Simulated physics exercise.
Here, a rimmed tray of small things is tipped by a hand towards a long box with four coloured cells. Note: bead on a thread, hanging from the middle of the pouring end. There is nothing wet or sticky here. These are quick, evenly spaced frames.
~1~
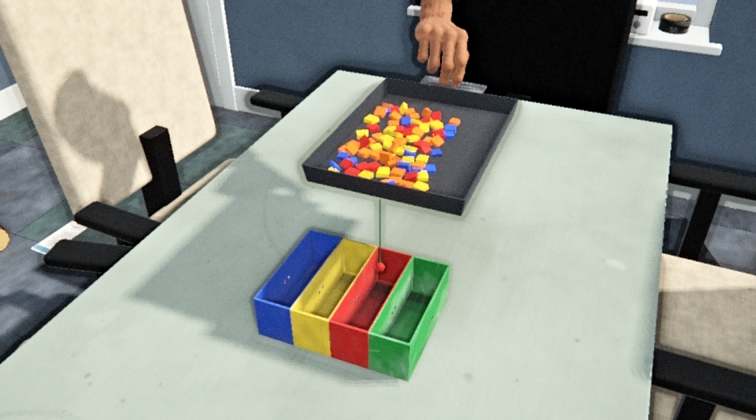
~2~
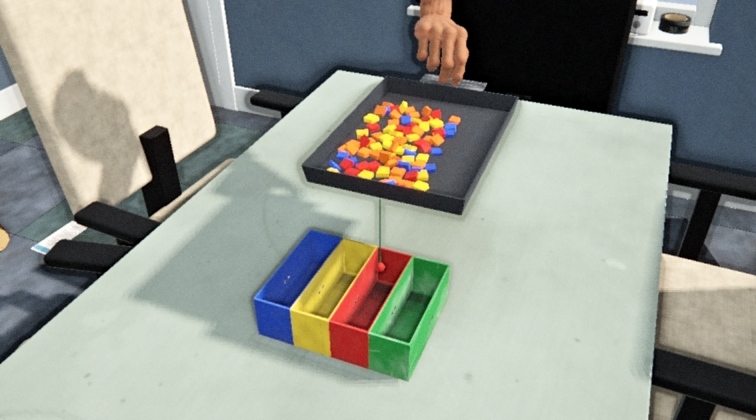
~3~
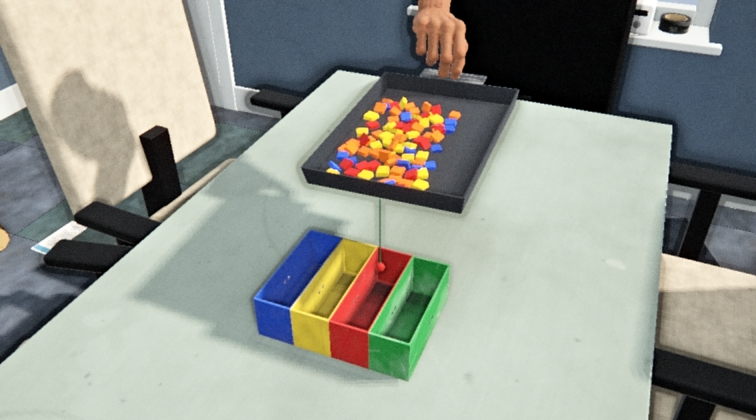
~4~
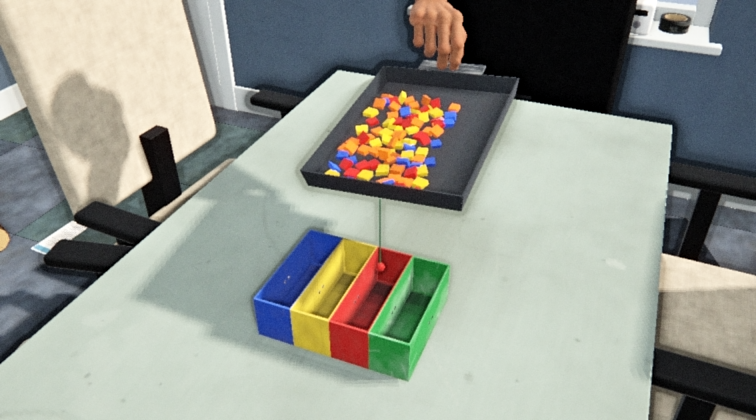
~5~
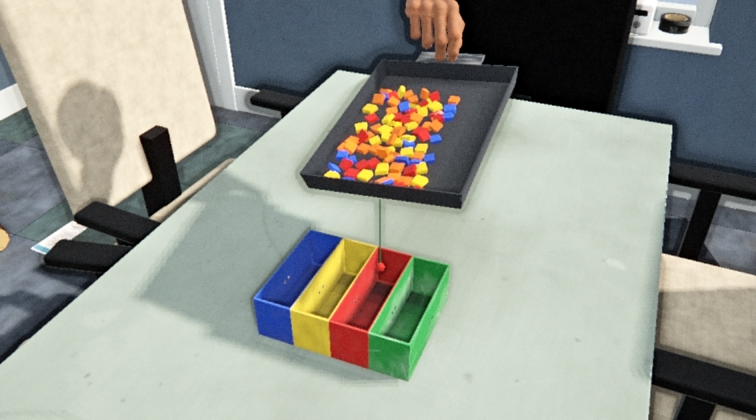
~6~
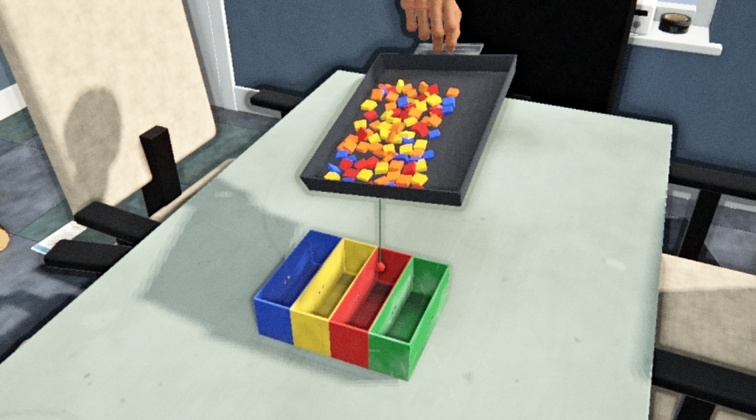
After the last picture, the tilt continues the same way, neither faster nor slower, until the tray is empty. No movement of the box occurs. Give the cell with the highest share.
Highest share: The blue cell.
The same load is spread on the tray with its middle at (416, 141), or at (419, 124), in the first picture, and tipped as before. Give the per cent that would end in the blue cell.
Respectively 70 and 60 per cent.
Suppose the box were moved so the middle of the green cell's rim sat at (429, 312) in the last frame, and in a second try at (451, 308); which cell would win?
The blue cell, then blue.
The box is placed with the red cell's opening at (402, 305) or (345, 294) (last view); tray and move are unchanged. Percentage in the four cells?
Result: 40 % and 100 %.
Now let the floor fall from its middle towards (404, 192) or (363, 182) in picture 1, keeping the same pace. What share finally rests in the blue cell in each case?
The first gives 0 %, the second 40 %.
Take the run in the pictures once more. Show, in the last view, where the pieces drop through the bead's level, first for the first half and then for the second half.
The opening half passes (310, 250), the closing half (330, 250).
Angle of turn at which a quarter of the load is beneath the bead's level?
About 90°.
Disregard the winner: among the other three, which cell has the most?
Second place belongs to the cell in yellow.
Soon, tray tipped steeply; all on the tray.
A while on, tray tipped right over; about two thirds on the tray; about a quarter in the blue cell; a small part in the yellow cell; a small part falling or outside the box.
Towards the end, tray tipped past a quarter turn; about two thirds in the blue cell; about a third in the yellow cell.
Finally, tray tipped past a quarter turn; about two thirds in the blue cell; about a third in the yellow cell; none in the green cell; none in the red cell.
